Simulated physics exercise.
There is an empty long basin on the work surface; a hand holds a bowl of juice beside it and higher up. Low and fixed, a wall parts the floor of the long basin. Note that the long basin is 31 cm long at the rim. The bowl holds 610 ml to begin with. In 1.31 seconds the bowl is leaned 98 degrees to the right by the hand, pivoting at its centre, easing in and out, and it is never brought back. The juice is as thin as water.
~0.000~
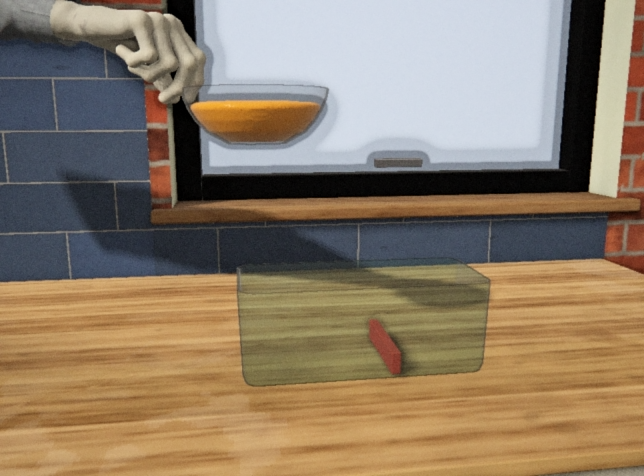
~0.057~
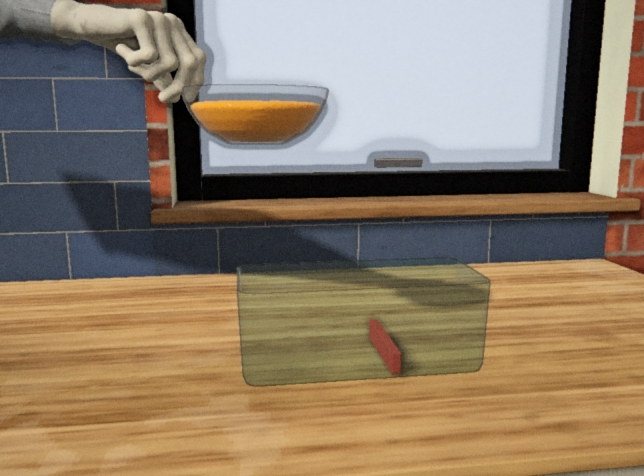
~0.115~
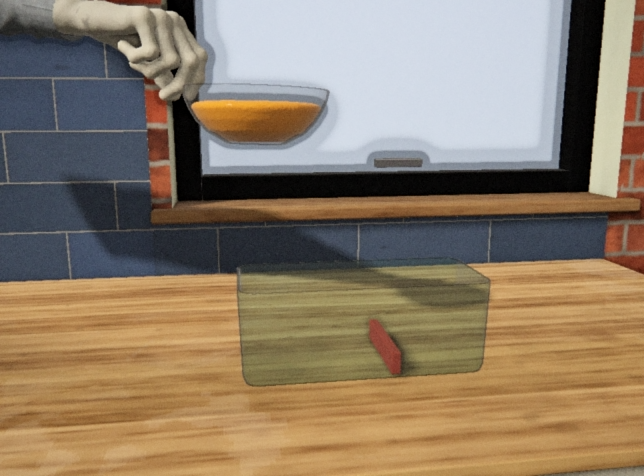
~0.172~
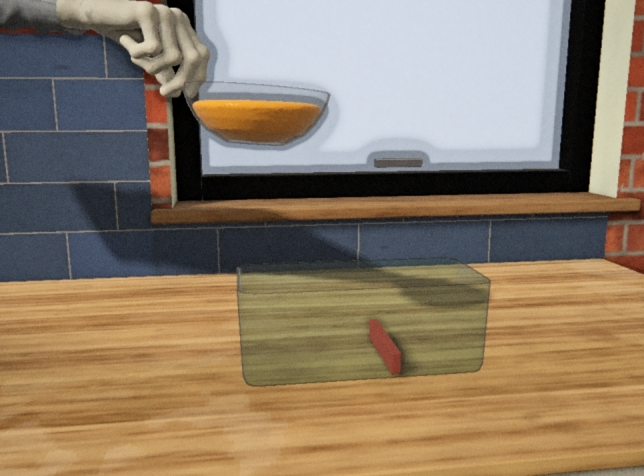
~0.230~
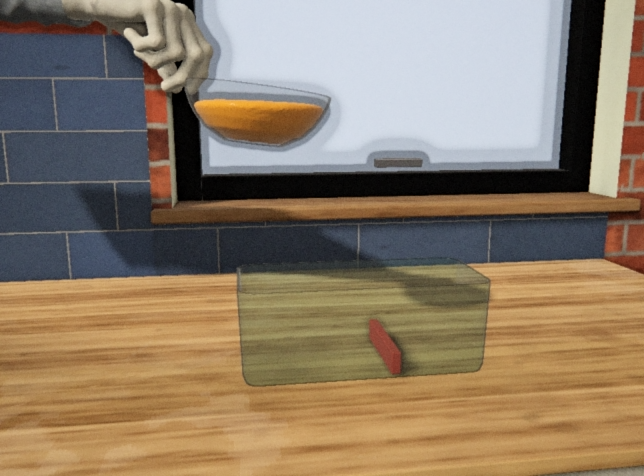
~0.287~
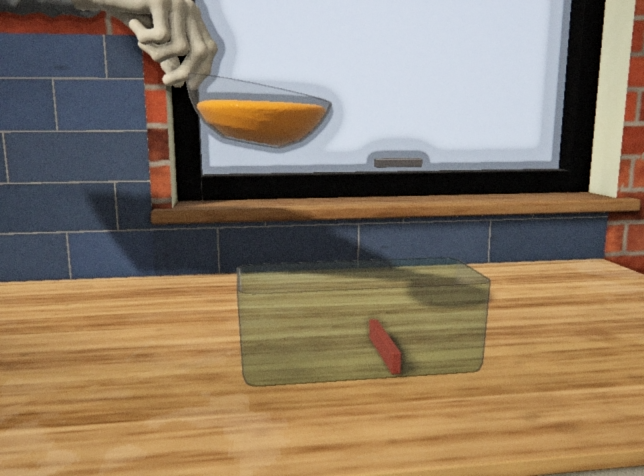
At first, a hand holds a clear bowl of orange juice level and still, above and to the left of an empty see-through long basin with a small red wall inside, on a wooden work surface. Then the hand slowly leans the bowl slightly to the right, its right rim dipping.
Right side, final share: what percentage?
48 per cent.
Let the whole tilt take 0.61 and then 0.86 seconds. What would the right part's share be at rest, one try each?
35 in a hundred, followed by 40 in a hundred.
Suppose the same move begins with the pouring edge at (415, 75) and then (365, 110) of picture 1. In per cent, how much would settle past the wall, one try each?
40 in a hundred, followed by 65 in a hundred.
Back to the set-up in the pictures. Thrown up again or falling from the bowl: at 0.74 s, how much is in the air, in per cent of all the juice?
Share: Roughly 42 per cent.
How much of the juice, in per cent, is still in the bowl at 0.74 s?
I reckon about 40 in a hundred is still held.
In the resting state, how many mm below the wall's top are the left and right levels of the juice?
Noted: Left near 16 mm, right near 8 mm.
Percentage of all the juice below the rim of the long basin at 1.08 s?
I reckon close to 90 per cent.
After 0.74 s the tilt is 59° and 40 per cent is still to pour, 8 is left of the wall and 10 right of it.
After 1.08 s the tilt is 91° and 1 per cent is still to pour, 41 is left of the wall and 50 right of it.
After 1.43 s the tilt is 98° and 0 per cent is still to pour, 50 is left of the wall and 48 right of it.
After 1.81 s the tilt is 98° and 0 per cent is still to pour, 50 is left of the wall and 48 right of it.
In the end 50 per cent lies left of the wall, 48 right of it and 2 outside.
